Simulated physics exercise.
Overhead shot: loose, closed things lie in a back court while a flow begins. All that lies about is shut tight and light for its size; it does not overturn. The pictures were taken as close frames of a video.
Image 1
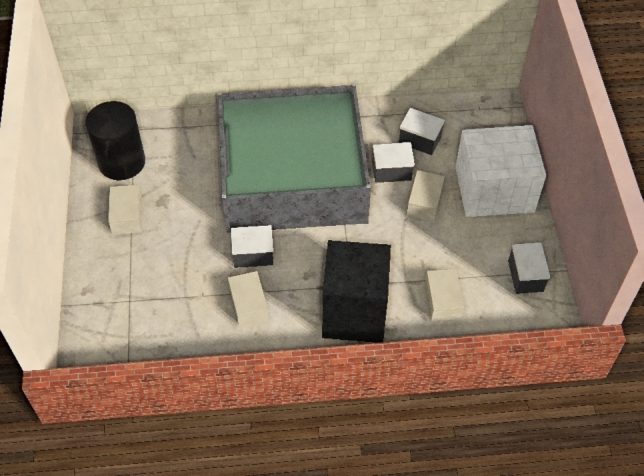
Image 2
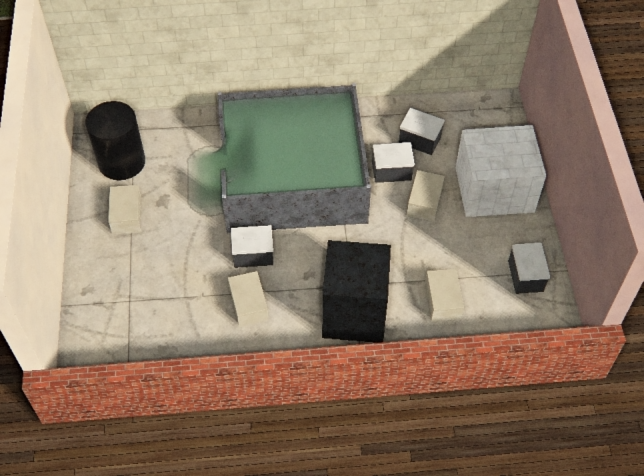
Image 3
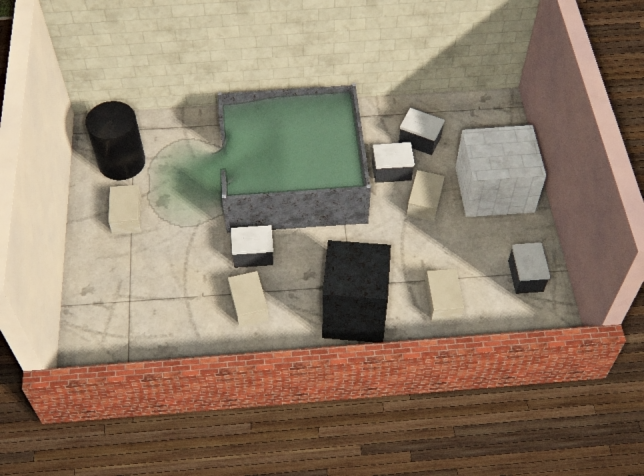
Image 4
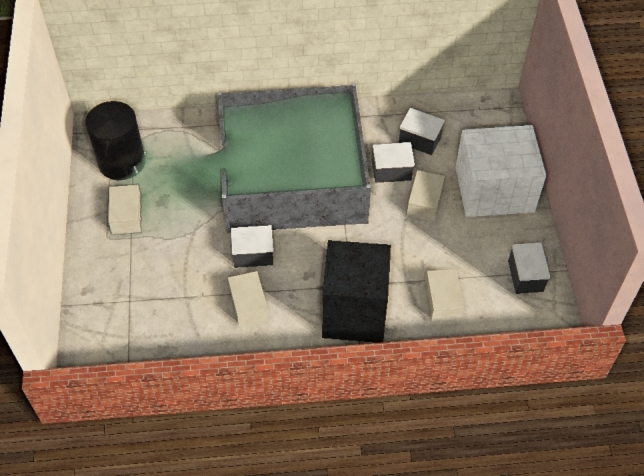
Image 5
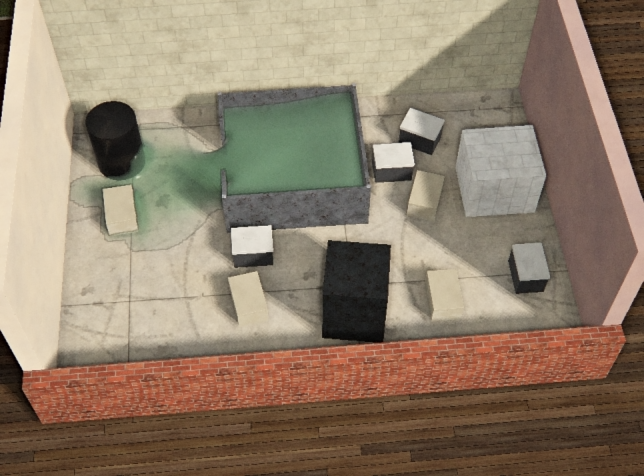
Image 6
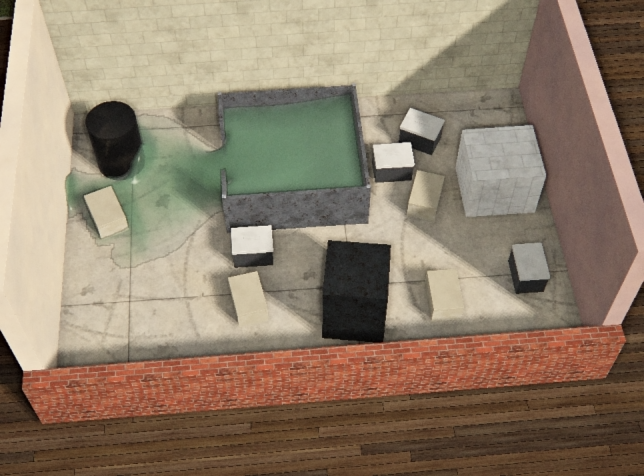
At the start, green water fills a grey-walled tank in a walled court scattered with boxes and a black cylinder. Water then pours through a gap in the tank's left side and spreads leftward across the floor. It reaches the cylinder and a cream box, which shifts slightly left and turns while the other boxes stay put.
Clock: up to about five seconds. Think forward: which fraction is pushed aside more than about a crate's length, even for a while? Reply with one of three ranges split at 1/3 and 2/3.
Under 1/3.
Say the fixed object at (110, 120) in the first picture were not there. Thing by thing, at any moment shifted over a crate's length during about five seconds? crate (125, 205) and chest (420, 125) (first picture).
First one: Knocked well away; second one: Hardly budges.
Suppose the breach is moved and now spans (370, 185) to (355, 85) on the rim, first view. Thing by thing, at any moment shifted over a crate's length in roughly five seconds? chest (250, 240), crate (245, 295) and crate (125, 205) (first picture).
In the order asked: Never gets that far, then never gets that far, then never gets that far.
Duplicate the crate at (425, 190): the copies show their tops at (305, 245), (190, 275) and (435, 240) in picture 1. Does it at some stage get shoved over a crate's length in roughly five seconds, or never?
In order: Hardly budges, hardly budges, then hardly budges.
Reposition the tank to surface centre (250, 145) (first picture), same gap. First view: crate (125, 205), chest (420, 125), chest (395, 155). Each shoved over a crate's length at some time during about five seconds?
First displaced far, then never went far, then never went far.
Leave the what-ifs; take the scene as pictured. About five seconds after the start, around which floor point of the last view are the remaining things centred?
Near (381, 237).
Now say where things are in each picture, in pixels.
A crate at (123, 203), on the bottom; a crate at (427, 189), on the bottom; 0 of 8 have shifted, in the first picture.
A crate at (123, 203) rests on the ground; a crate at (427, 189) rests on the ground; 0 of 8 have shifted, in the second picture.
A crate at (123, 203) rests on the ground; a crate at (427, 189), on the bottom; 0 of 8 have shifted, in the third picture.
A crate at (123, 203), on the bottom; a crate at (427, 189) rests on the ground; 0 of 8 have shifted, in the fourth picture.
A crate at (119, 204), on the bottom, close to its start; a crate at (427, 189) rests on the ground; 1 of 8 have shifted, in the fifth picture.
A crate at (104, 206) rests on the ground, close to its start; a crate at (427, 189), on the bottom; 1 of 8 have shifted, in the sixth picture.
A moment on, 1 of 8 are well off their spots; 0 afloat.
Next, 1 of 8 are well off their spots; 1 afloat.
Later, 1 of 8 are well off their spots; 0 afloat.
In the end, 2 of 8 are well off their spots, and 2 have been at some point; 0 afloat.
